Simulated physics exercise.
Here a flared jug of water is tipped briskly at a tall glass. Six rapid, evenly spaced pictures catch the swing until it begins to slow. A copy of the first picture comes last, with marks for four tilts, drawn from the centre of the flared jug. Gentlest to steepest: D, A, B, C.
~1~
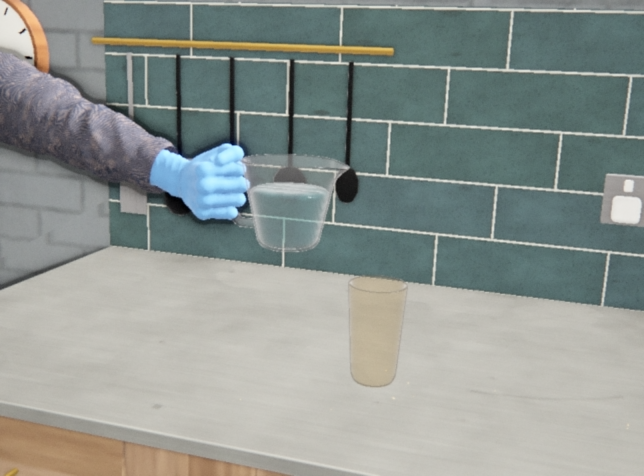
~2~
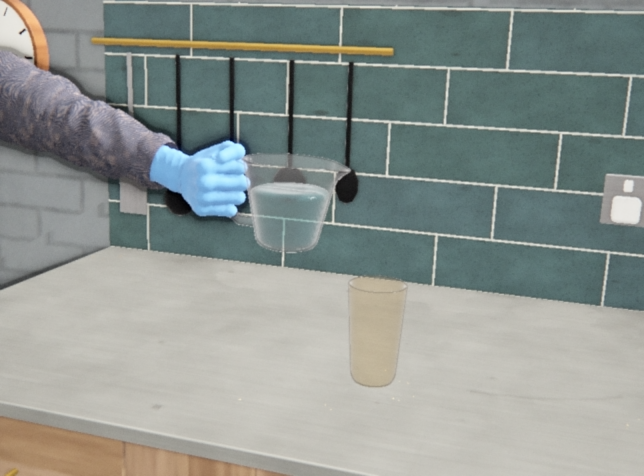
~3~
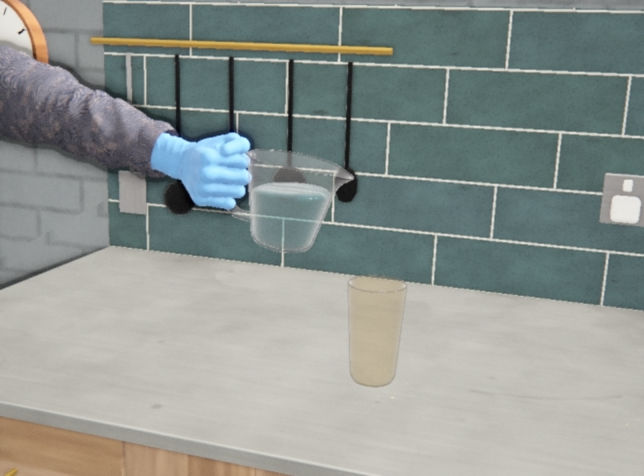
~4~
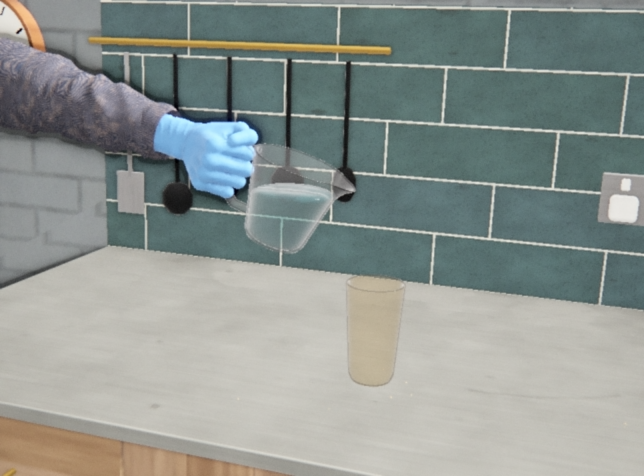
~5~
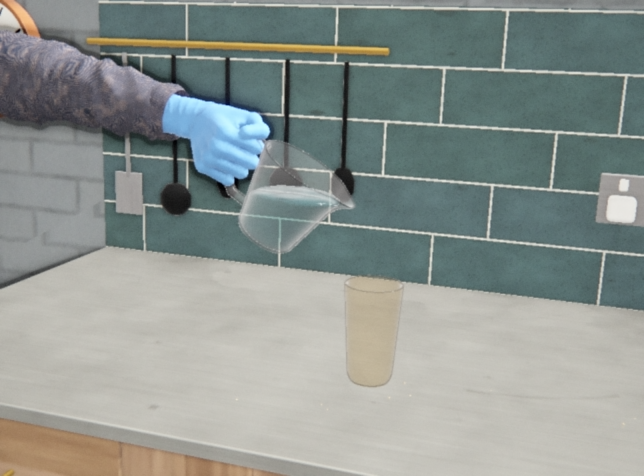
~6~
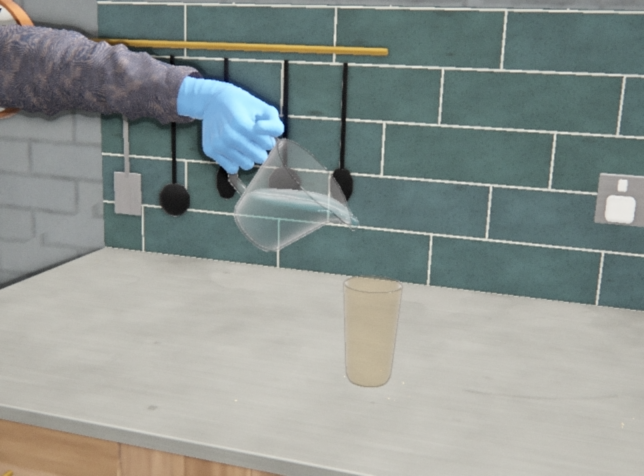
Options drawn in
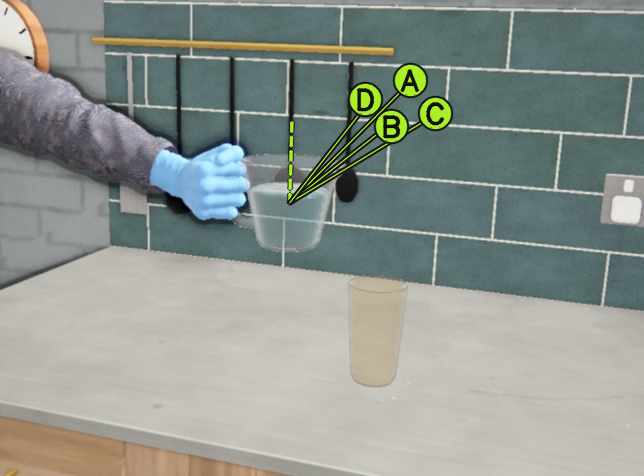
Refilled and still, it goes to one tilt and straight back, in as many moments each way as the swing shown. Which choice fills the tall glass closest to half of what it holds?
C.
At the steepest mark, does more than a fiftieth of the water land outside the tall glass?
No, it does not.
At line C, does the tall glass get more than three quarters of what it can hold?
No, less.
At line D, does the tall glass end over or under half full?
Under half.
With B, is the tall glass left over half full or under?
Under half.
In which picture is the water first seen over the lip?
In picture 6.
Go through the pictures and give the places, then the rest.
Upright, lip at (347, 168); rim of the tall glass round (378, 283); nothing has left yet.
Tipped about 2°, lip at (349, 171); nothing has left yet.
Tipped about 9°, lip at (352, 178); nothing has left yet.
Tipped about 19°, lip at (353, 190); nothing has left yet.
Tipped about 32°, lip at (353, 207); nothing has left yet.
Tipped about 45°, lip at (350, 223); water is over the lip, down to (354, 227).
On the marked copy, A at (399, 93); B at (375, 135); C at (421, 123); D at (358, 115).
With A, the tall glass ends with about 19 % of what it can hold.
With B, the tall glass ends with about 32 % of what it can hold.
With C, the tall glass ends with about 48 % of what it can hold.
With D, the tall glass ends with about 8 % of what it can hold.
